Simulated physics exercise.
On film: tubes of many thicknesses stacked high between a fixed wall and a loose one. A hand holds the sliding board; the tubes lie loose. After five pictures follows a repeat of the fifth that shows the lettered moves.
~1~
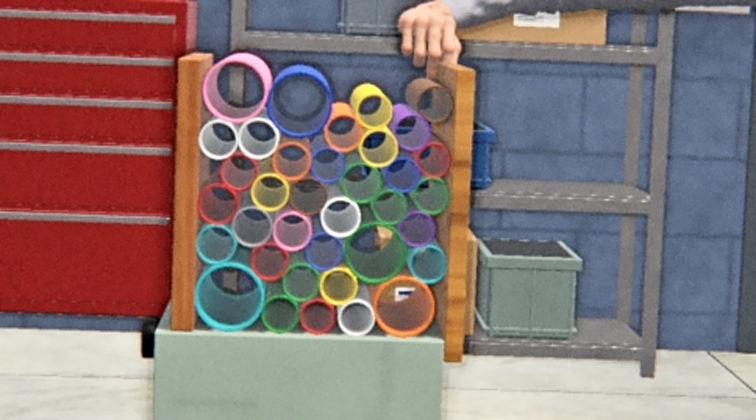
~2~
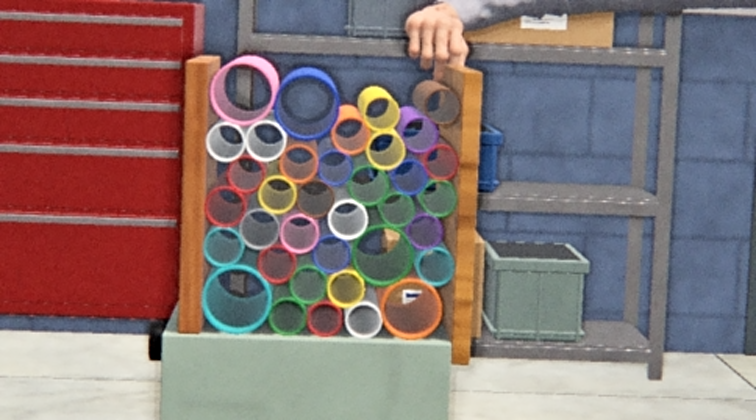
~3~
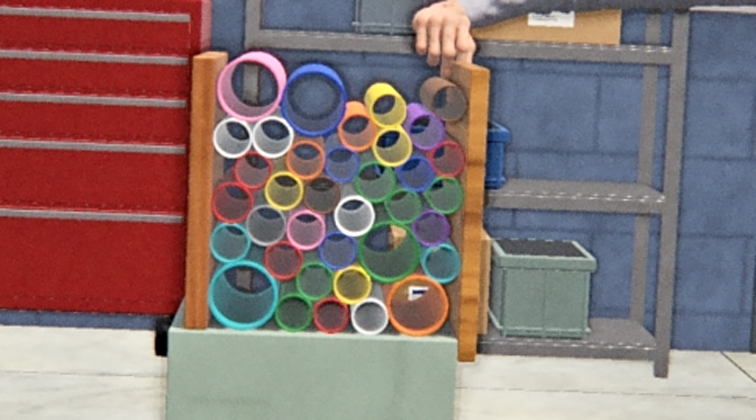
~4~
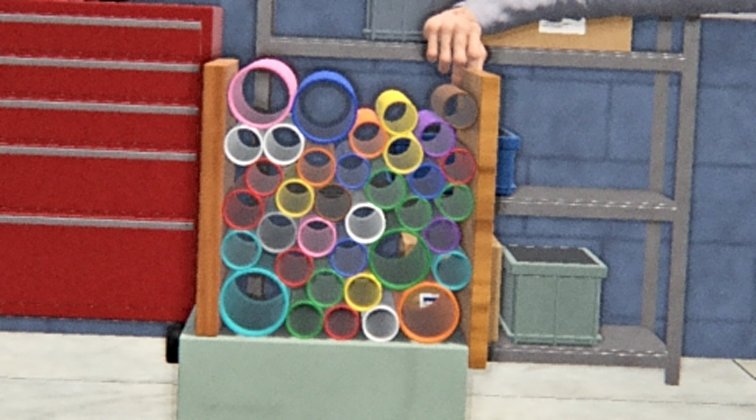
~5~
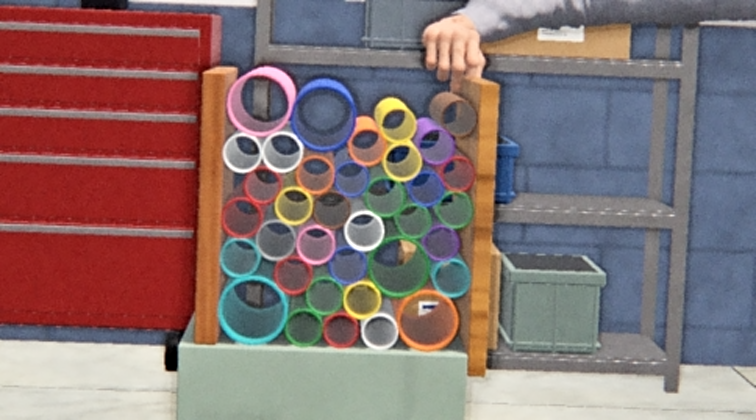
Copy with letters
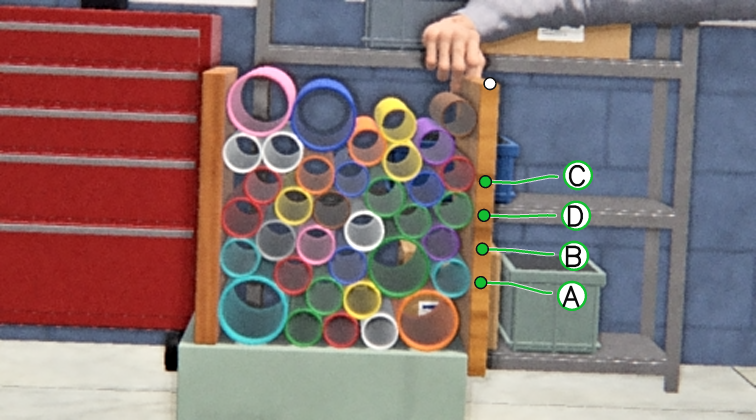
Colourful tubes of different sizes sat stacked between two upright wooden boards, with a hand resting on top of the right one. The whole view shifted slightly, but the tubes barely changed places.
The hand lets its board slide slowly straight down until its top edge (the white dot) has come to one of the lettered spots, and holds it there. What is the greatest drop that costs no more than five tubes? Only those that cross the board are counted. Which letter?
No lower than D.
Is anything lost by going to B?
Yes.
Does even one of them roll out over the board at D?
Yes, at D.
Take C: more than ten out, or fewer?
At C, fewer than ten.
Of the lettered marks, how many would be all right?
Two of them.
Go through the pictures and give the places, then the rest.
The first picture shows a brown tube (436, 104); side board (447, 201); a turquoise tube (229, 298).
The second picture shows a turquoise tube (237, 300); a yellow tube (346, 289).
The third picture shows a blue tube (338, 251); a white tube (354, 216).
The fourth picture shows a yellow tube (295, 198); a blue tube (352, 171).
The fifth picture shows a white tube (283, 152); a brown tube (460, 118); side board (471, 215).
On the copy, A at (481, 283); B at (482, 249); C at (485, 181); D at (484, 216); the white dot at (490, 83).
On D. First, top of the board (478, 144).
Then, top of the board (474, 212).
Finally, top of the board (474, 215), three out over the board.
By contrast, A more than five out over the board; B more than five out over the board; C one out over the board.
